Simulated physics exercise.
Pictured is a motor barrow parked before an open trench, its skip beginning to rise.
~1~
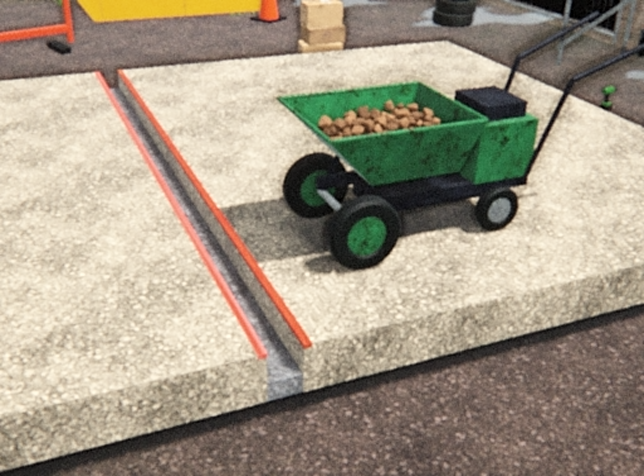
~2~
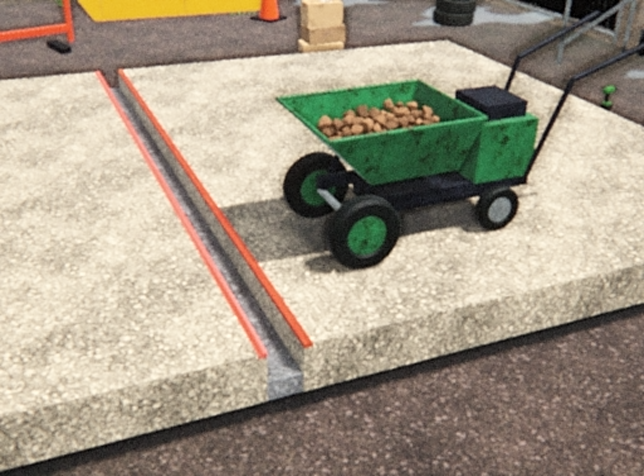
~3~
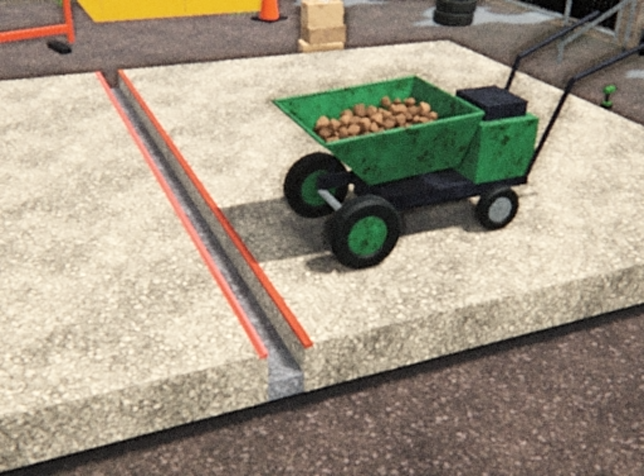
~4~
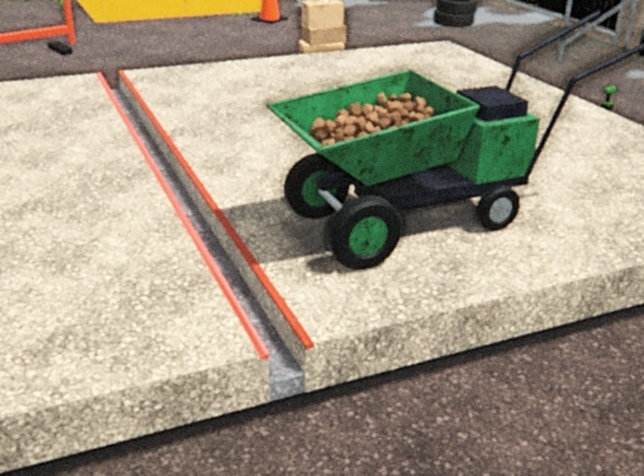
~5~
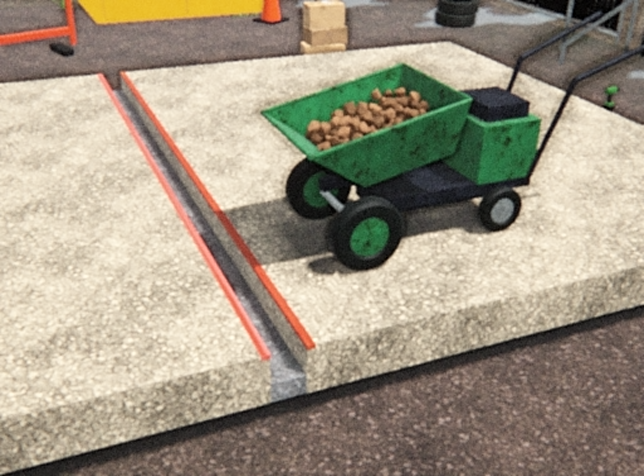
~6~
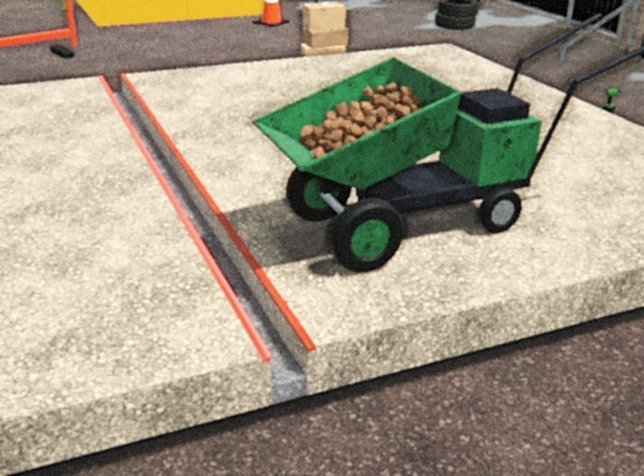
The video shows a green motor barrow loaded with brown clods, standing on a pale slab to the right of a narrow, orange-edged trench. Its skip starts level, then gradually tilts toward the left as its rear rises.
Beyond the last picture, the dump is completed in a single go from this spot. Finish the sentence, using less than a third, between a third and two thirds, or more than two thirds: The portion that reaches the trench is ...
The portion that reaches the trench is between a third and two thirds.
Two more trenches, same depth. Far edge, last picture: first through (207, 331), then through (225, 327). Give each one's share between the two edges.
Close to 100 per cent in the first, close to 80 per cent in the second.
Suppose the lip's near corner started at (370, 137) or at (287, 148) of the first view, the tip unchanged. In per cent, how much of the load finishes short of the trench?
Try 1: 20 %. Try 2: 0 %.
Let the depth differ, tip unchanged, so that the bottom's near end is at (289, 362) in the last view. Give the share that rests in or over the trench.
Estimated share: Approx. 30 per cent.
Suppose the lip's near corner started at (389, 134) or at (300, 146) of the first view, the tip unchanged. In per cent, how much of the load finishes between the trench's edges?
Around 50 % the first time and around 0 % the second.
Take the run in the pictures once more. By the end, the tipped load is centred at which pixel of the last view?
The centre settles at about (210, 263).
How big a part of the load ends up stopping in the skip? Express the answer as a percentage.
Roughly 0 per cent of the load.
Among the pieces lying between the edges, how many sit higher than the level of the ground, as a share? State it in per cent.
Roughly 10 percent.
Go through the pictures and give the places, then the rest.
In the first picture, lip of the skip (330, 142), level; top of the load (394, 123), clay clods; first edge of the trench (285, 310); far edge (242, 319), the trench under half as wide as the skip, and about as deep as wide.
In the second picture, lip of the skip (329, 142), level; top of the load (393, 122).
In the third picture, lip of the skip (324, 145), tipped barely; top of the load (390, 120).
In the fourth picture, lip of the skip (318, 150), tipped a little; top of the load (394, 119).
In the fifth picture, lip of the skip (311, 158), tipped a little; top of the load (400, 110).
In the sixth picture, lip of the skip (302, 168), tipped clearly; top of the load (392, 106); first edge of the trench (289, 313); far edge (246, 323).
Just after the last frame, skip tipped steeply; every one in the skip.
A moment on, skip tipped right over; roughly two thirds in the skip; about a tenth in or heaped over the trench; roughly a quarter beyond it; just a few falling.
Further on, skip tipped right over; just a few in the skip; roughly half in or heaped over the trench; roughly half beyond it.
When it is over, skip tipped right over; roughly half in or heaped over the trench; roughly half beyond it.
